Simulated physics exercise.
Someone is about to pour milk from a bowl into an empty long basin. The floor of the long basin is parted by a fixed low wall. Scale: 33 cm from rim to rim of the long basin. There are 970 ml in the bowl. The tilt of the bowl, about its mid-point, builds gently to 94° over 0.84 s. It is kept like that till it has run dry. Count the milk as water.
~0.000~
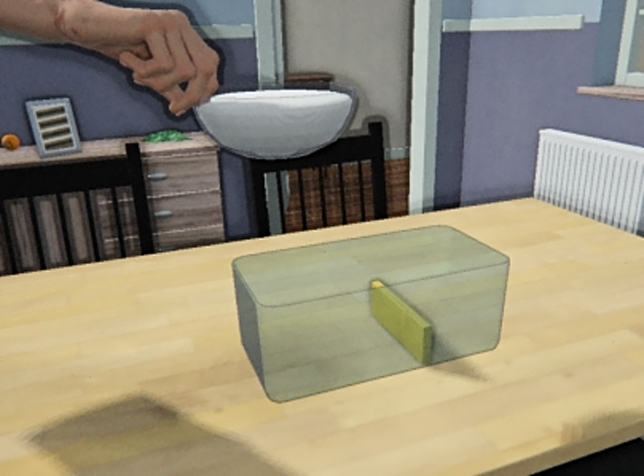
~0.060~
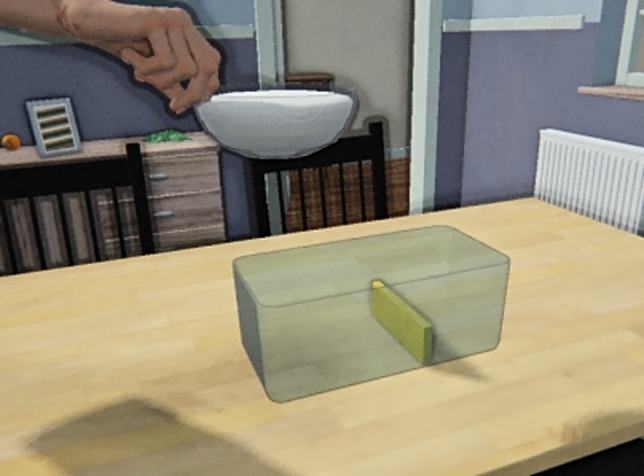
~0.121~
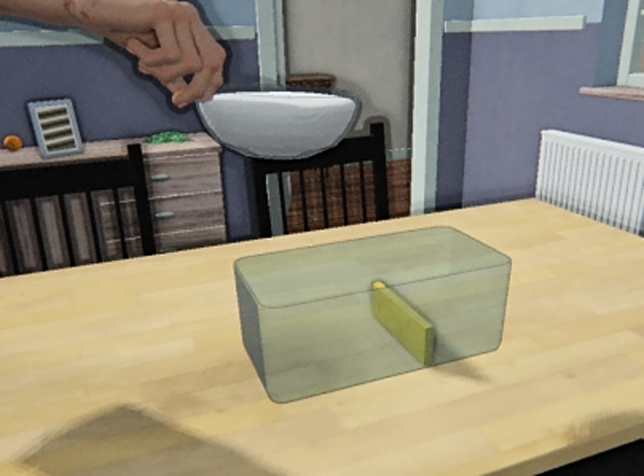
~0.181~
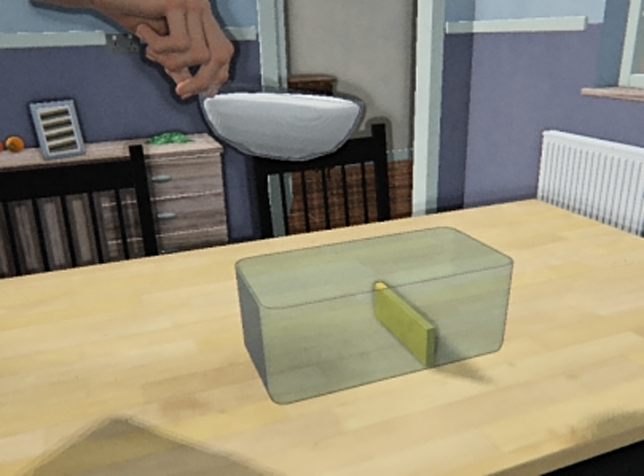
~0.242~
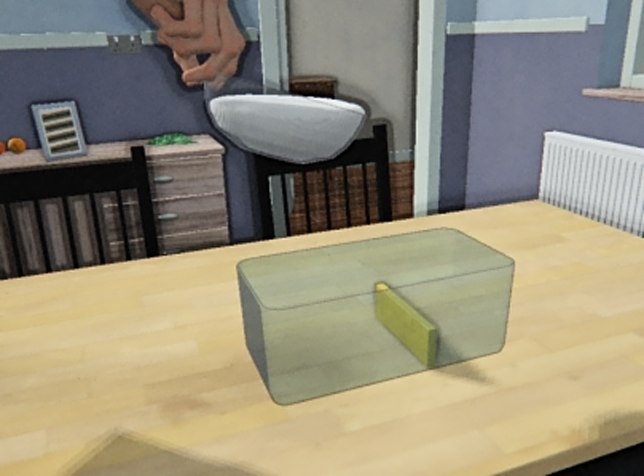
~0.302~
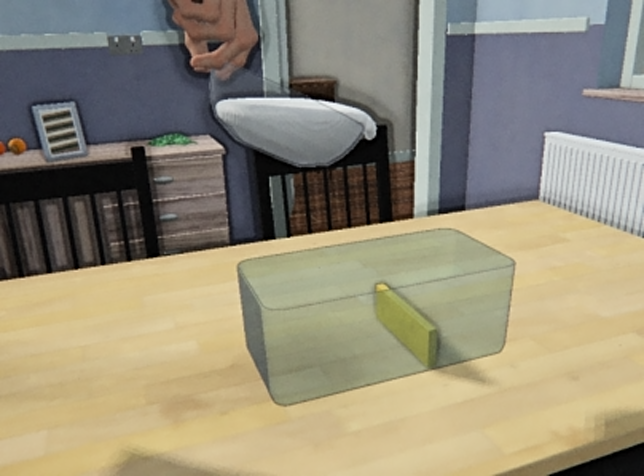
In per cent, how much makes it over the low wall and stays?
About 49 per cent.
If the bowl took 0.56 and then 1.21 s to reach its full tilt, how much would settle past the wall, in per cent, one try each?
First 40, then 60 per cent.
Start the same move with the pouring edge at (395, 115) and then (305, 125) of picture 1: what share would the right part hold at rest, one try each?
In turn about 75 and 5 per cent.
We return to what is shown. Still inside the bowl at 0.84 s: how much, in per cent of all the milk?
About 1 per cent.
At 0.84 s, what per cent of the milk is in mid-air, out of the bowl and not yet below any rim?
Some 10 per cent.
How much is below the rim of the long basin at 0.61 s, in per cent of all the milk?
Some 34 per cent.
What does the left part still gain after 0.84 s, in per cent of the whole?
Near 10 in a hundred.
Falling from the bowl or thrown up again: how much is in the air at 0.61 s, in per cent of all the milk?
About 48 per cent.
By 0.61 s the tilt is 78° and 17 per cent is still to pour, 6 is left of the wall and 29 right of it.
By 0.84 s the tilt is 94° and 1 per cent is still to pour, 39 is left of the wall and 49 right of it.
By 1.08 s the tilt is 94° and 0 per cent is still to pour, 49 is left of the wall and 49 right of it.
By 1.34 s the tilt is 94° and 0 per cent is still to pour, 49 is left of the wall and 49 right of it.
At rest 49 per cent lies left of the wall, 49 right of it and 2 outside.
